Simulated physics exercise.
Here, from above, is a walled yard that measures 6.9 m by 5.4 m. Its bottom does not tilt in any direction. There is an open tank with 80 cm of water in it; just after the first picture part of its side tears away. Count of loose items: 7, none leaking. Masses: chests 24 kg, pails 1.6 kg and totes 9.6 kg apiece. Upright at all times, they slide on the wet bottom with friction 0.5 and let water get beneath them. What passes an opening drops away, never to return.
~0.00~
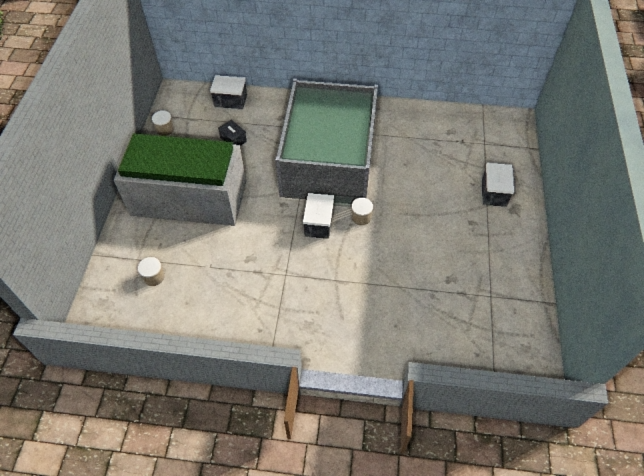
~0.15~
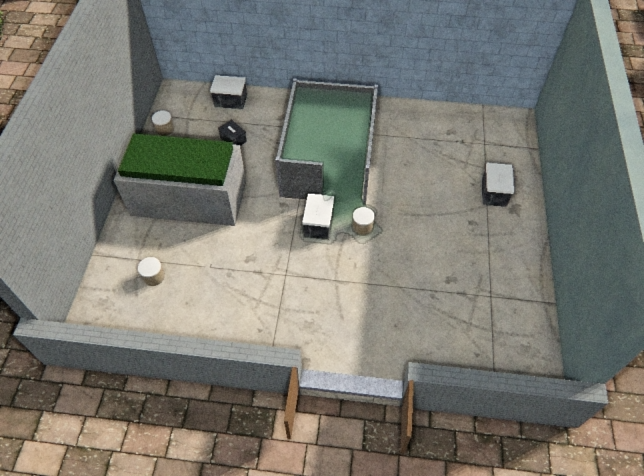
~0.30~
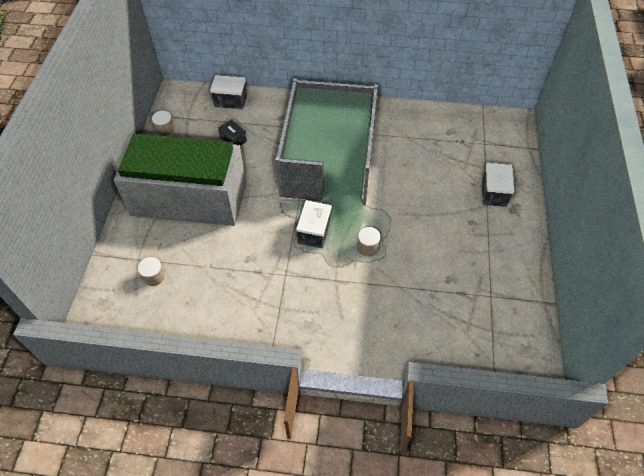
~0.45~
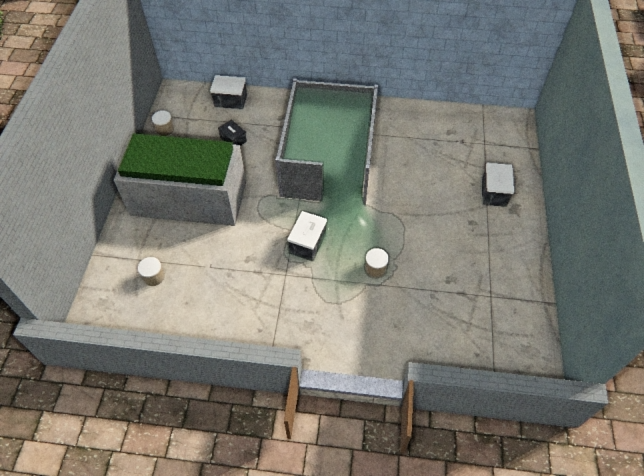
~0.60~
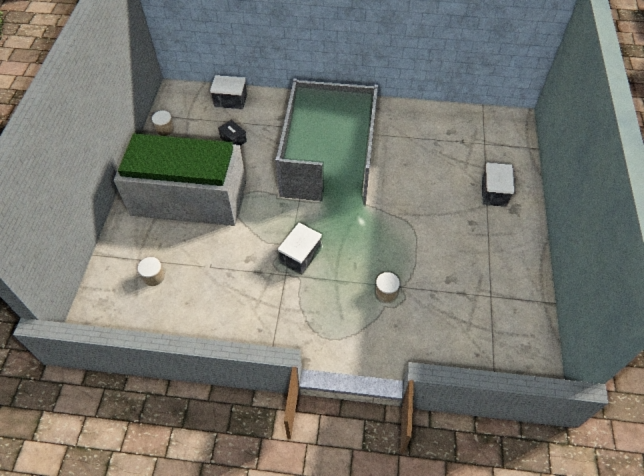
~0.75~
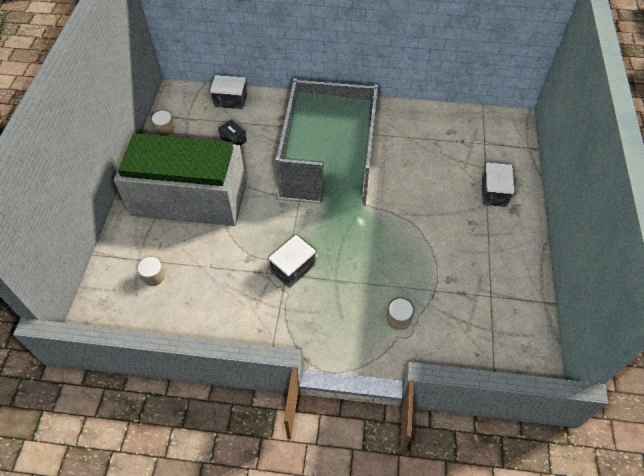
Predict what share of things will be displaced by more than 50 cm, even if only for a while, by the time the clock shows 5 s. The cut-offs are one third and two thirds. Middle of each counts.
The share is between one third and two thirds.
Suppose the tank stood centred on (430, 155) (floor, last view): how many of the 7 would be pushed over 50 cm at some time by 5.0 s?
In that case the number is 1.
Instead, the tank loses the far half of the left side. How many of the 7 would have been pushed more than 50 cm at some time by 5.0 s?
Then it comes to 4 of them.
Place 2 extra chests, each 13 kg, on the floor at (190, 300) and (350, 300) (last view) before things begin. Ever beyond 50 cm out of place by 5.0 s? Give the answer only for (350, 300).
I'd say it comes out beyond the limit.
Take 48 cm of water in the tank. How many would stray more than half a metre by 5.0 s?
Under that setup the answer is 2.
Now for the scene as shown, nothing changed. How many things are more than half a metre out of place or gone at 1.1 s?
At that moment it comes to 2.
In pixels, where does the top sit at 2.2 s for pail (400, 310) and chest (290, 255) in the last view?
Estimated pixels: (559, 366) and (188, 318).
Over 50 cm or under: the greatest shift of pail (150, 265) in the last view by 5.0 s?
Verdict: Exceeding.
After 1.1 s 2 of 7 are over 50 cm from their spots; 1 afloat.
After 2.2 s 2 of 7 are over 50 cm from their spots; 1 afloat.
After 3.5 s 3 of 7 are over 50 cm from their spots; 2 afloat.
After 5.0 s 3 of 7 are over 50 cm from their spots, and 3 have been at some point; 1 afloat.
